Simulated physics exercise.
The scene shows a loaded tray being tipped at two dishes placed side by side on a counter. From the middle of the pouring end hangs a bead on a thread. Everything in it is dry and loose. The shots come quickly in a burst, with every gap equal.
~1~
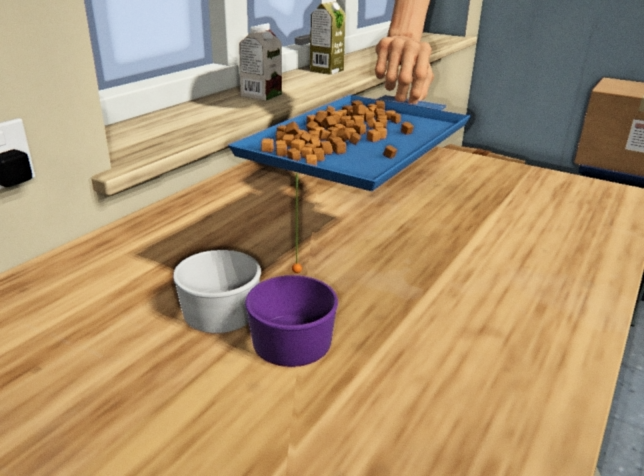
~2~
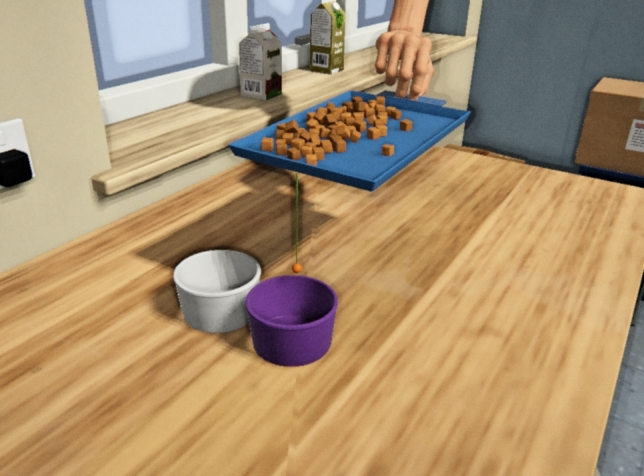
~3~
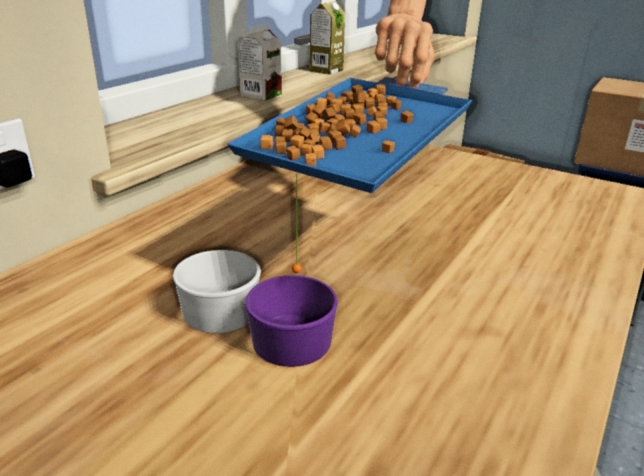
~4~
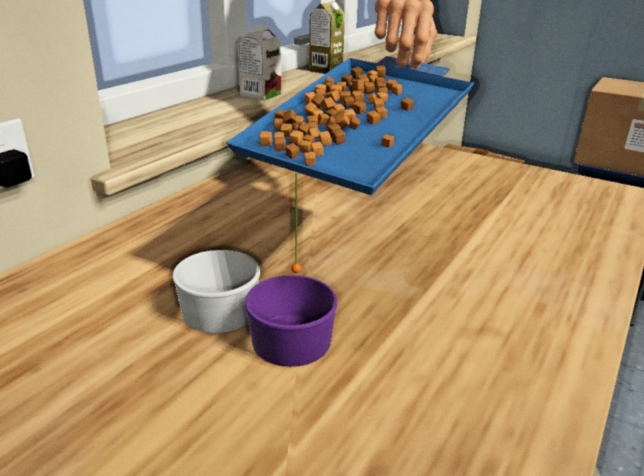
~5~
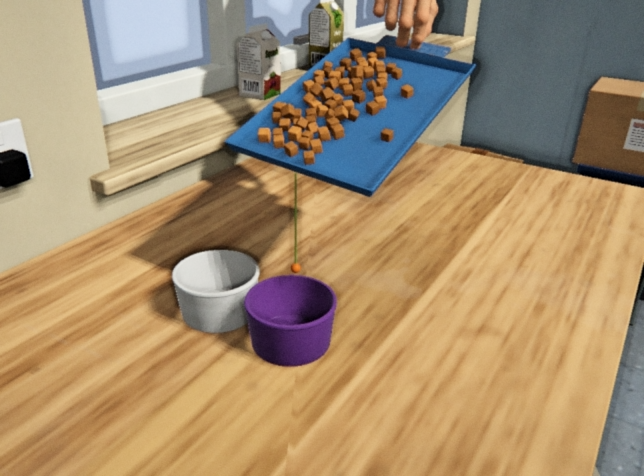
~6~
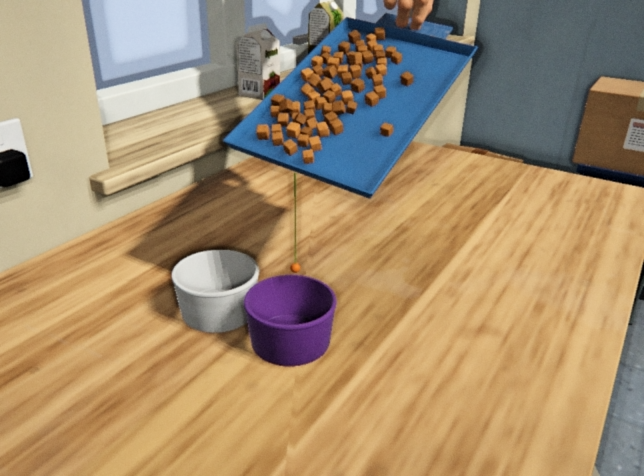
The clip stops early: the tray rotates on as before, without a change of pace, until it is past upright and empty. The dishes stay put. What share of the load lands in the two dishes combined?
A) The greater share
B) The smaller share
The smaller share.
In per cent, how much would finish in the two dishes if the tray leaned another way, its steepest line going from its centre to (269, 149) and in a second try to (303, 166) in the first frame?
First case around 50 per cent, second case 60 per cent.
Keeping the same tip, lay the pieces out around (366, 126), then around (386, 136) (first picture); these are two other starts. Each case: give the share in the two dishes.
Respectively 30 and 40 in a hundred.
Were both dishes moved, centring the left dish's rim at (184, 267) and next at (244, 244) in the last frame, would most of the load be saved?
At place one a lesser share; at place two a lesser share.
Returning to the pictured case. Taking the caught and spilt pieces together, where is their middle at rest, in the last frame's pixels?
Centre at rest, last view: Approx. (326, 366).
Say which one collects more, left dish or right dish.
The fuller one is the right side.
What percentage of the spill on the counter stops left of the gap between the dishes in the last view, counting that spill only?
Left portion: Around 10 %.
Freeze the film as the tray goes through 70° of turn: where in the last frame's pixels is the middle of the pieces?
Its middle sits at about pixel (320, 157).
Just after the last frame, tray tipped steeply; the larger part on the tray; roughly a quarter in the air.
A moment on, tray tipped past a quarter turn; roughly a quarter in the right dish; roughly two thirds outside both; about a tenth in the air.
Further on, tray tipped past a quarter turn; roughly a third in the right dish; roughly two thirds outside both.
When it is over, tray tipped past a quarter turn; roughly a third in the right dish; not one in the left dish; roughly two thirds outside both.
